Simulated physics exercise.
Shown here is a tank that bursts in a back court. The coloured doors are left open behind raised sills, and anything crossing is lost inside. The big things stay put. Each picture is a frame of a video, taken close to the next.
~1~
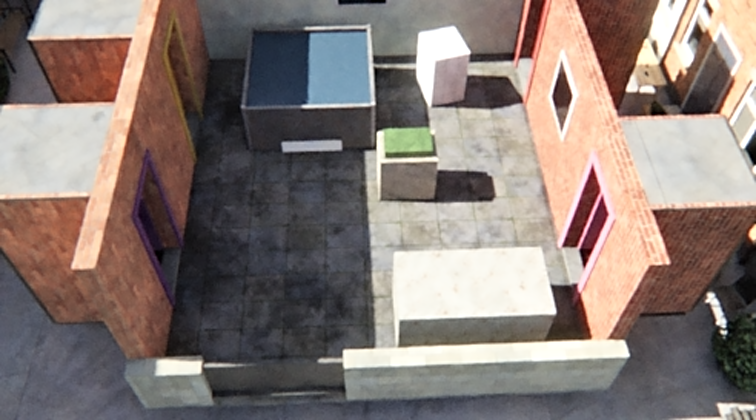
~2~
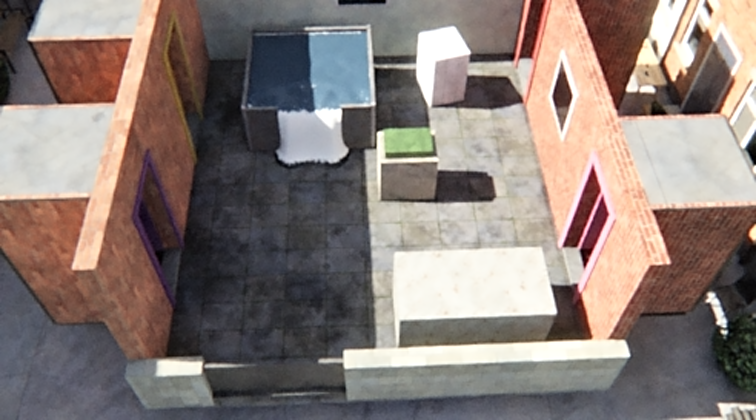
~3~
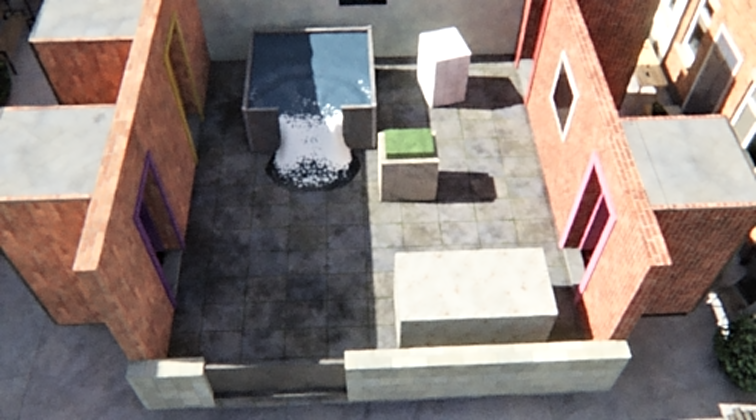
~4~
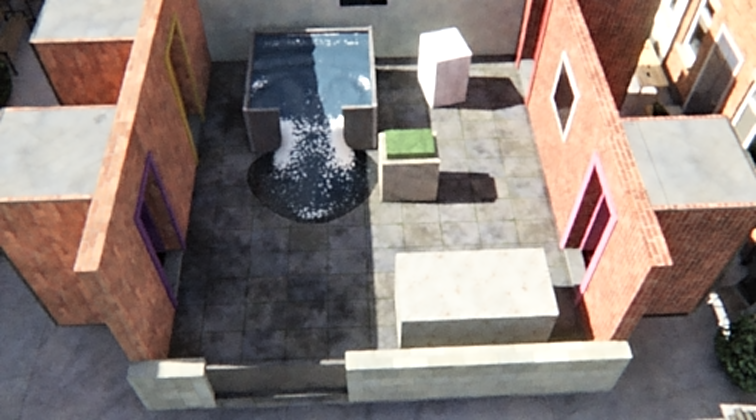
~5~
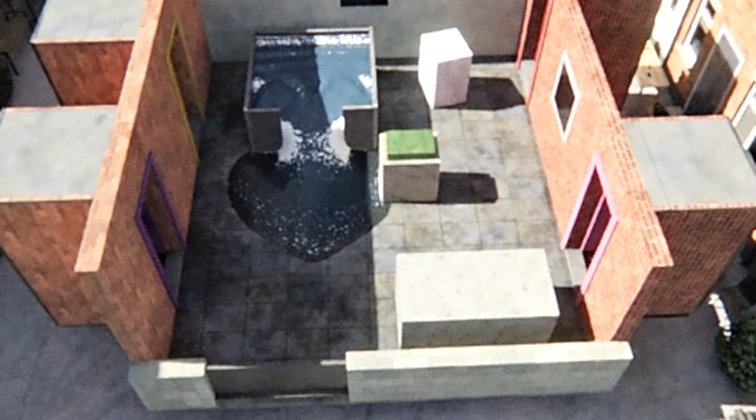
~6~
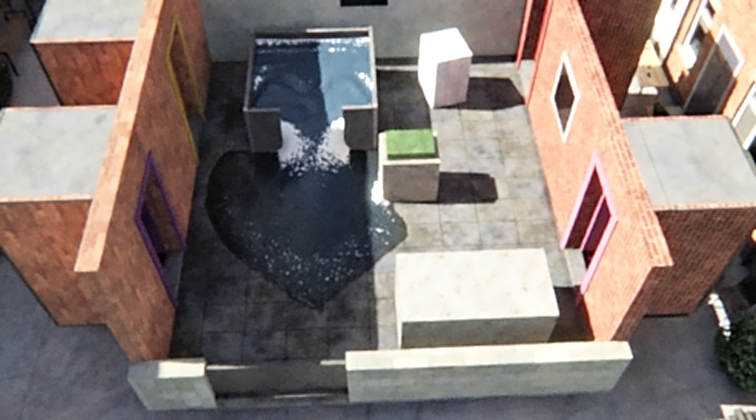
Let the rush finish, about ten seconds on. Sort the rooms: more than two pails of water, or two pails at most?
Yellow door - two pails at most; pink door - more than two pails; red door - two pails at most; purple door - more than two pails.
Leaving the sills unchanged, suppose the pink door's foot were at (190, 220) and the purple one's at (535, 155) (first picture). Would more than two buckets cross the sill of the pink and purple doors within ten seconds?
Pink is flooded, purple is not flooded.
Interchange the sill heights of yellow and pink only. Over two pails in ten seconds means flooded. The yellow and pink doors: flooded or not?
Lab note - yellow below the cap, pink below the cap.
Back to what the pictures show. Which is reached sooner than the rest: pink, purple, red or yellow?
That would be the one in purple.
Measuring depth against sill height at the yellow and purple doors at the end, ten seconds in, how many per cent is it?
First 20 percent, then 100 percent.
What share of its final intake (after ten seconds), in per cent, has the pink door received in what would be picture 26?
Result: 25 % of the ten-second total.
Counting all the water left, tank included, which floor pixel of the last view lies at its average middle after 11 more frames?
It is near (314, 188).
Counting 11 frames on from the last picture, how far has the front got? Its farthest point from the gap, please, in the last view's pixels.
Best guess: Near (559, 369).
A moment on, water covers 45 % of the floor; the yellow door not reached, the pink door not reached, the red door not reached, the purple door wet at the sill, nothing in.
Next, water covers 50 % of the floor; the yellow door wet at the sill, nothing in, the pink door under two buckets in, the red door not reached, the purple door under two buckets in.
Then, water covers 60 % of the floor; the yellow door wet at the sill, nothing in, the pink door over two buckets in, the red door not reached, the purple door over two buckets in.
Later, water covers 85 % of the floor; the yellow door wet at the sill, nothing in, the pink door far over two buckets in, the red door wet at the sill, nothing in, the purple door far over two buckets in.
In the end, water covers 100 % of the floor; the yellow door wet at the sill, nothing in, the pink door far over two buckets in, the red door wet at the sill, nothing in, the purple door far over two buckets in.
